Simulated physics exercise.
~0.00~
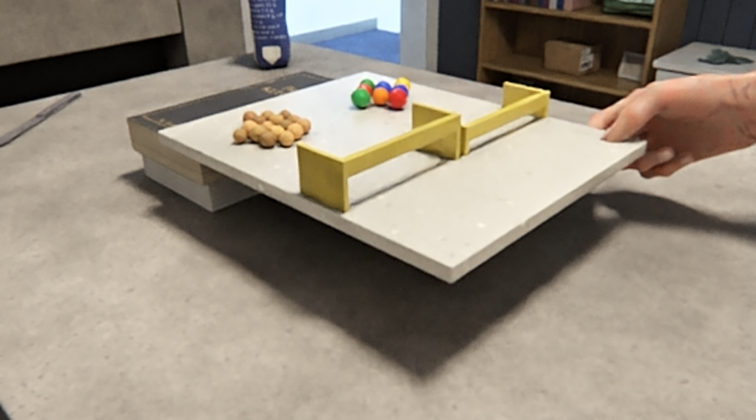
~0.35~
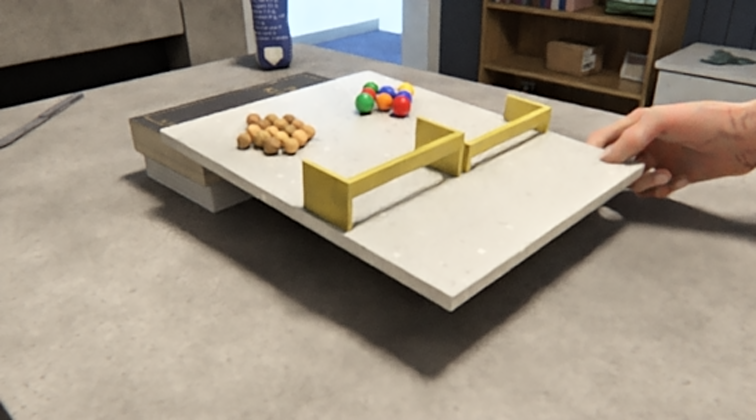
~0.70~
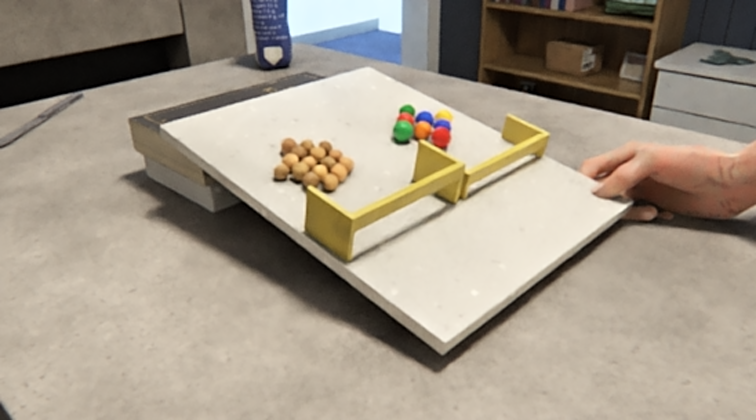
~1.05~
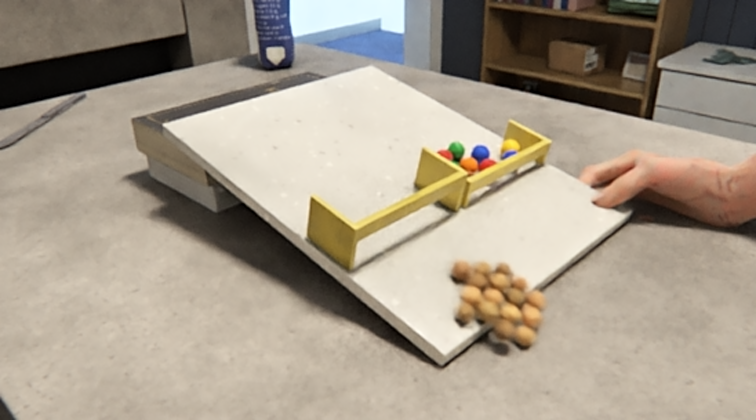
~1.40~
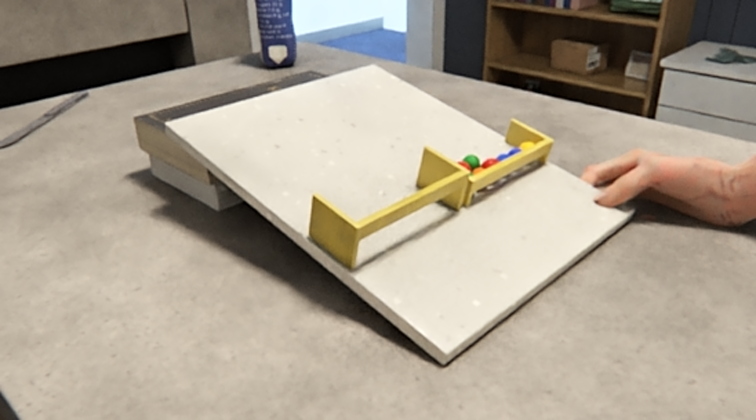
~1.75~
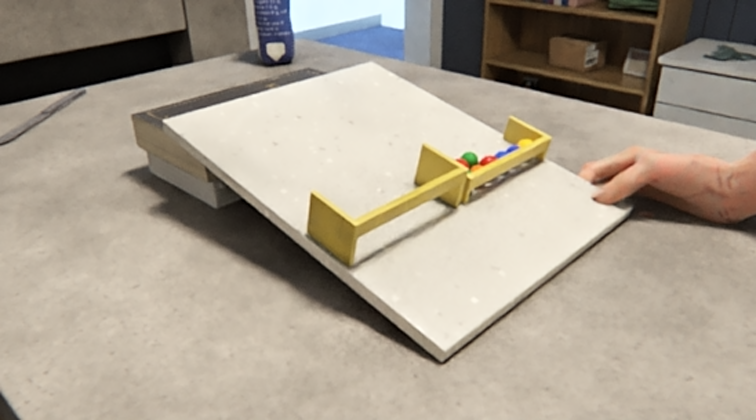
Small brown balls rolling down a tilting board and under a yellow gate out of sight, while colourful balls stay caught behind another.
